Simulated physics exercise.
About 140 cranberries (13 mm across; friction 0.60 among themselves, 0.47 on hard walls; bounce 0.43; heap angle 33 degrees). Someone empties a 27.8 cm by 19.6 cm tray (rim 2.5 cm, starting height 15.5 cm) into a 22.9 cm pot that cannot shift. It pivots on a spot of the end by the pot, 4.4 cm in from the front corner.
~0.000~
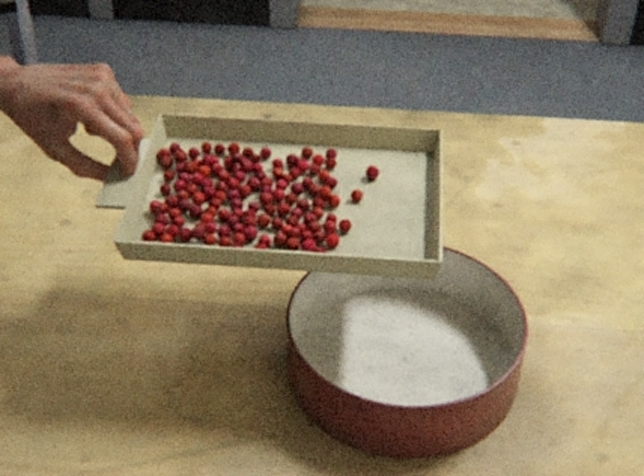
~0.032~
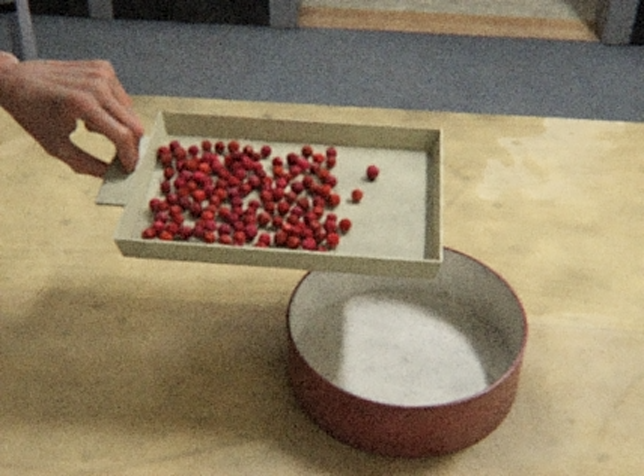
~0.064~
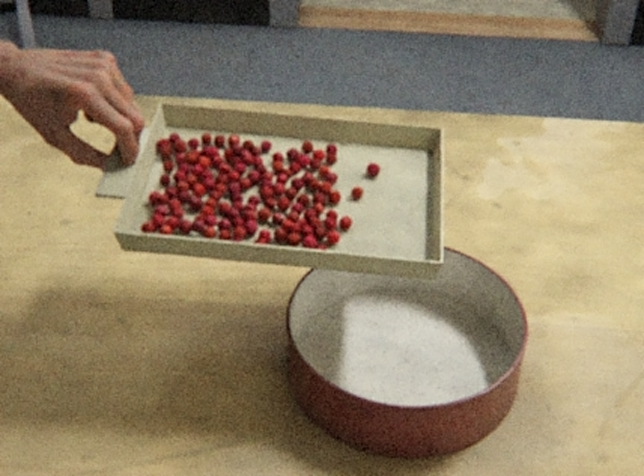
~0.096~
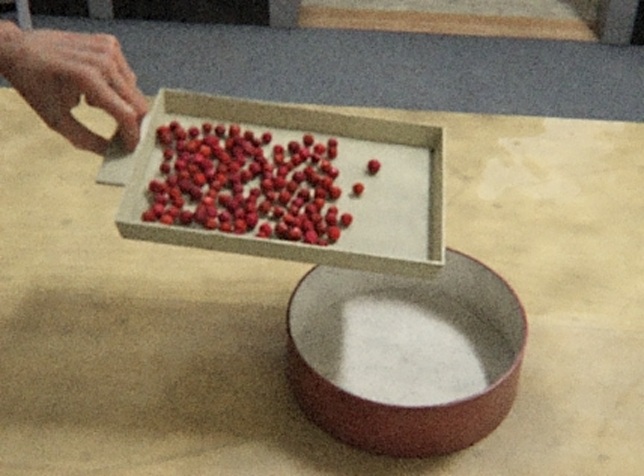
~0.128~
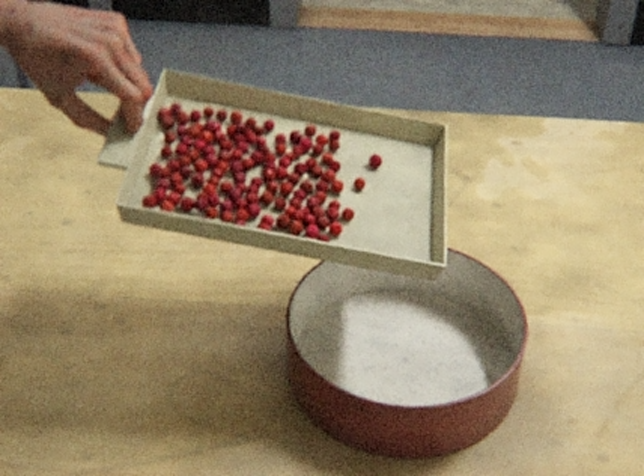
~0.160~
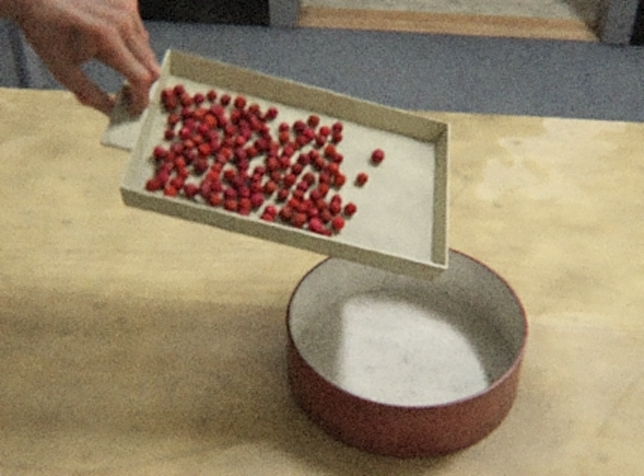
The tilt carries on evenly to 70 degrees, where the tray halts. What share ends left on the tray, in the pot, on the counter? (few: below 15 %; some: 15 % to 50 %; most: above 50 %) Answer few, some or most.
Tray: Some, pot: Some, counter: Some.
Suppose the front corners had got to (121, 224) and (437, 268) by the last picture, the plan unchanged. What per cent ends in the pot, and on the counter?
Pot 25, counter 0.
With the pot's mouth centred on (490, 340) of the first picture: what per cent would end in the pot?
Some 65 per cent.
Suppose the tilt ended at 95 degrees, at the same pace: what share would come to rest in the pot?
Then about 60 per cent.
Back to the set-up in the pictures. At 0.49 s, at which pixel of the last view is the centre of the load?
At about (405, 172).
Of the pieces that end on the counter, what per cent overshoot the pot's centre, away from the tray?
About 100 per cent.
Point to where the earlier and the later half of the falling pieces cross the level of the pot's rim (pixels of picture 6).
First near (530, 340), later near (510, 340).
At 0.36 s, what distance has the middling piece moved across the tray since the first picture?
Roughly 2 cm.
After 0.36 s, tilt 44 degrees; the tray holds 100 %, the pot 0 %.
After 0.49 s, tilt 63 degrees; the tray holds 100 %, the pot 0 %.
After 0.75 s, tilt 70 degrees; the tray holds 35 %, the pot 20 %.
By 1.7 s all is still; tray 35 %, pot 25 %, counter 40 %.
